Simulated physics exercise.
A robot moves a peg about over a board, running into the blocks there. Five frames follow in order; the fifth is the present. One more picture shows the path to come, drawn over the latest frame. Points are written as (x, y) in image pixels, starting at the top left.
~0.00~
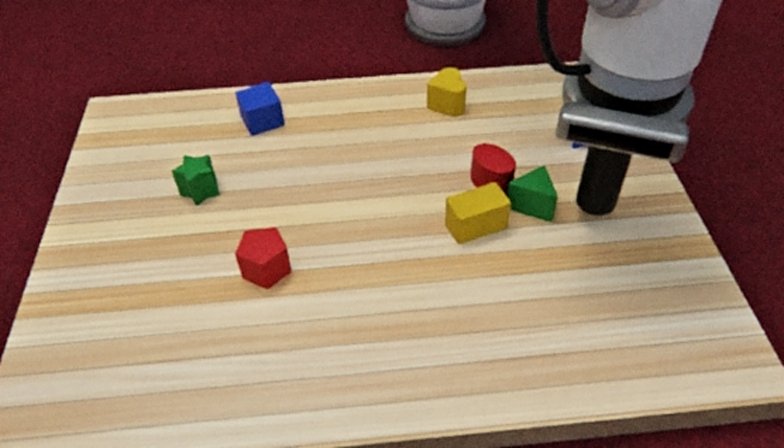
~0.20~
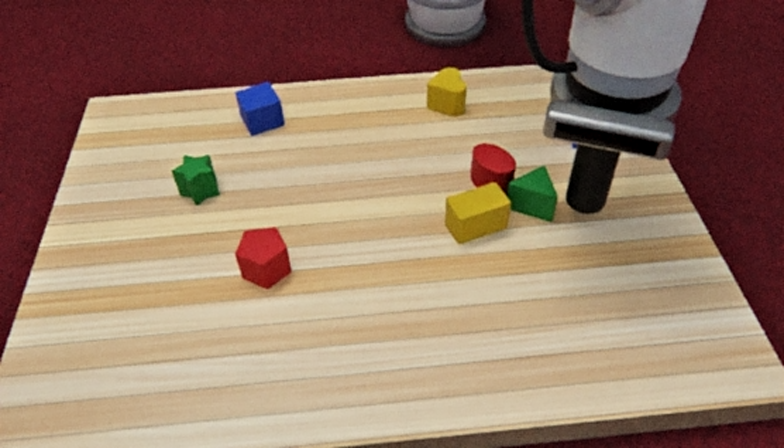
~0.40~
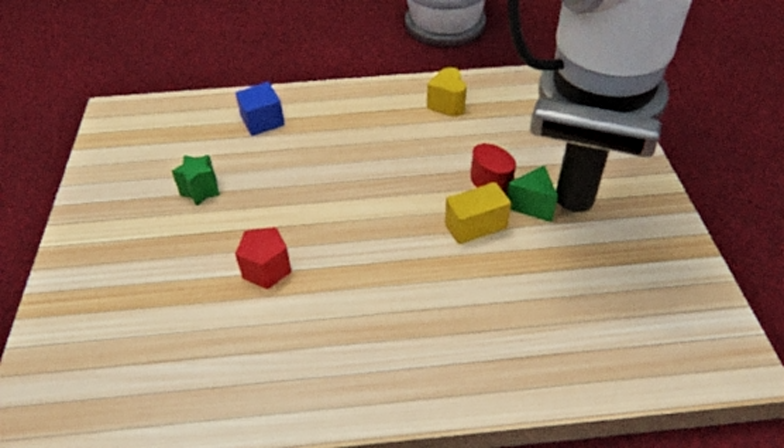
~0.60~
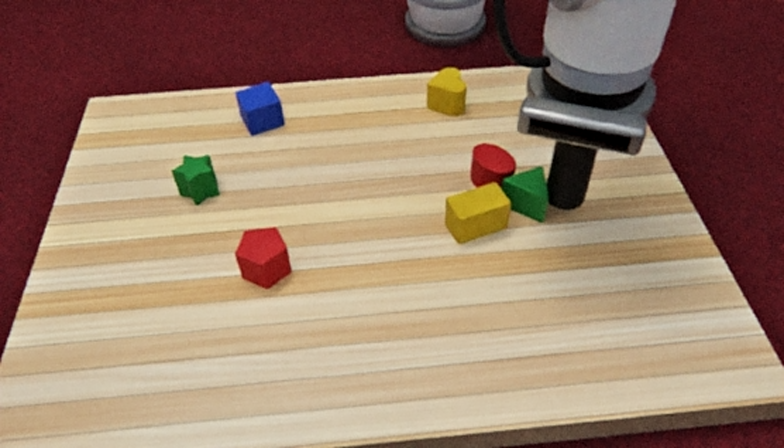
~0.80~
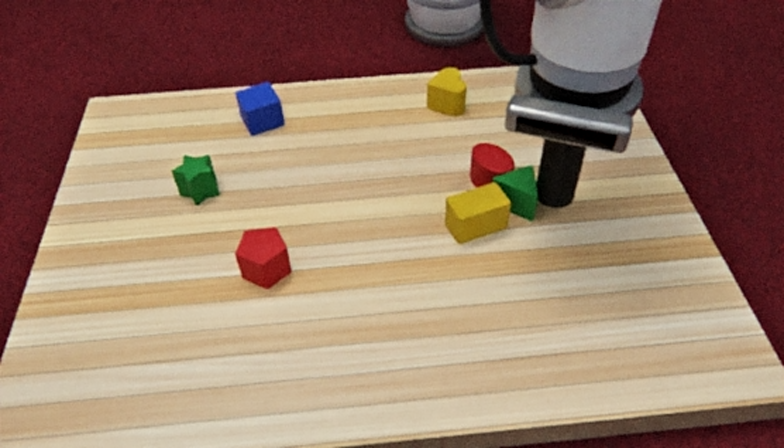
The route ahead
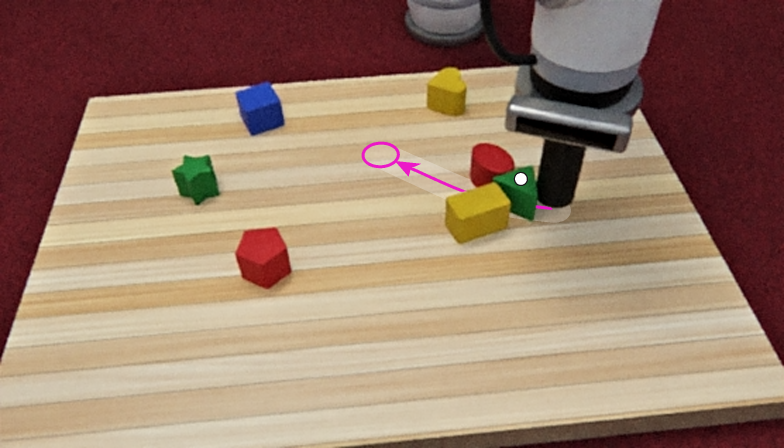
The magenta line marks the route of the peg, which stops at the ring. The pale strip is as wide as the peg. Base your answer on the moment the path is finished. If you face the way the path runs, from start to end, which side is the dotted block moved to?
Goes left.
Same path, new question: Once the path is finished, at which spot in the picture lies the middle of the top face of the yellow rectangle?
When the path ends, it will be at (456, 206).
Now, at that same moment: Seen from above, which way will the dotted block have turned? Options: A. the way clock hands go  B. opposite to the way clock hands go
B.
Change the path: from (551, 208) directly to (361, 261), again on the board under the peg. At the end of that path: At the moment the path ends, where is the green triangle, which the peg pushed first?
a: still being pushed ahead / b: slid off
Letter b.
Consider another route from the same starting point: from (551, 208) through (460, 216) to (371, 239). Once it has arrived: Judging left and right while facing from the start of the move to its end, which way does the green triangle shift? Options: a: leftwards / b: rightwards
Letter b.
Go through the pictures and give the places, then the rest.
Peg's lower end (596, 202); yellow rectangle (478, 200); red oval block (494, 157); green triangle (537, 181), in the first picture.
Peg (585, 200); blocks still, in the second picture.
Peg (575, 198); blocks still, in the third picture.
Peg (564, 197); green triangle (531, 180), in the fourth picture.
Peg (554, 195); yellow rectangle (478, 200); red oval block (493, 157); green triangle (521, 179), in the fifth picture.
Drawn move, from (551, 208) through (458, 189) to (381, 155); the dot is on the green triangle.
On the path given first. One third of the way, peg (488, 185); yellow rectangle (457, 206), turned 40° anticlockwise; red oval block (467, 142), turned 80° clockwise; green triangle (454, 172).
Two thirds of the way, peg (431, 164); yellow rectangle (456, 206), turned 45° anticlockwise; red oval block (457, 134); green triangle (406, 167), turned 40° anticlockwise.
At the end, peg (380, 141); yellow rectangle (456, 206), turned 45° anticlockwise; red oval block (457, 134), turned 135° clockwise; green triangle (402, 167), turned 55° anticlockwise.
